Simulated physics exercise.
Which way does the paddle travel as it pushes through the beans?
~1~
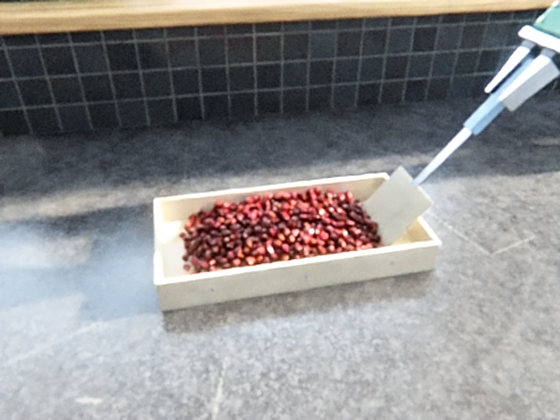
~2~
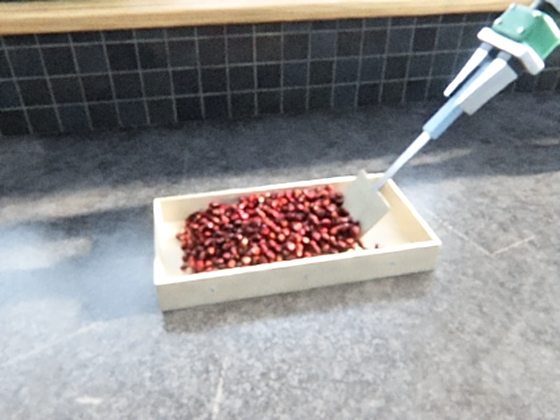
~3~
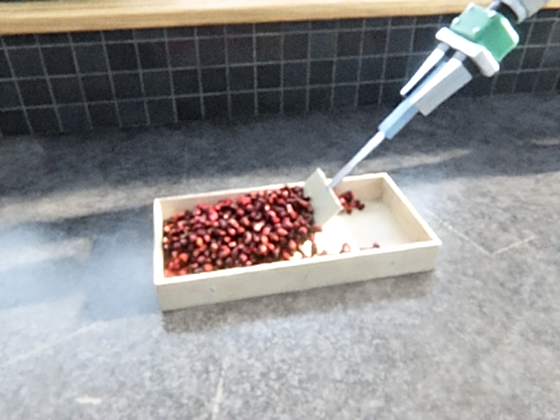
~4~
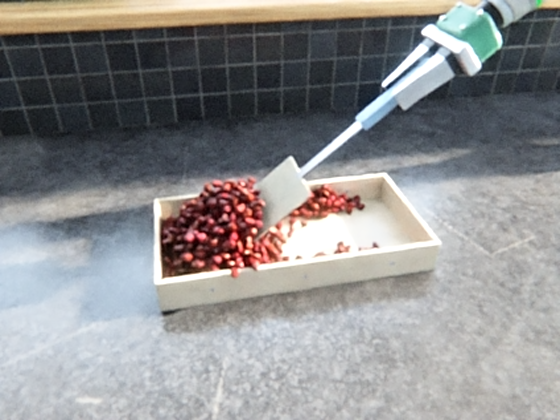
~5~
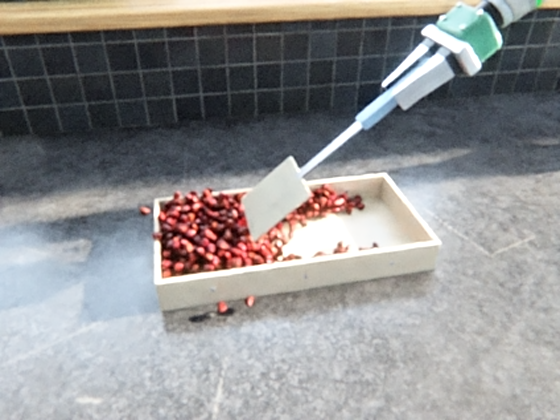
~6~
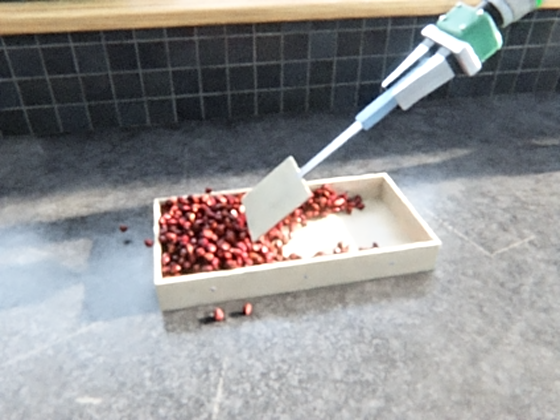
The paddle travels to the left, pushing the beans toward the left end of the trough.
Robot arm pushing dark red beans leftward along a pale trough with a flat paddle, heaping them until a few spill out.
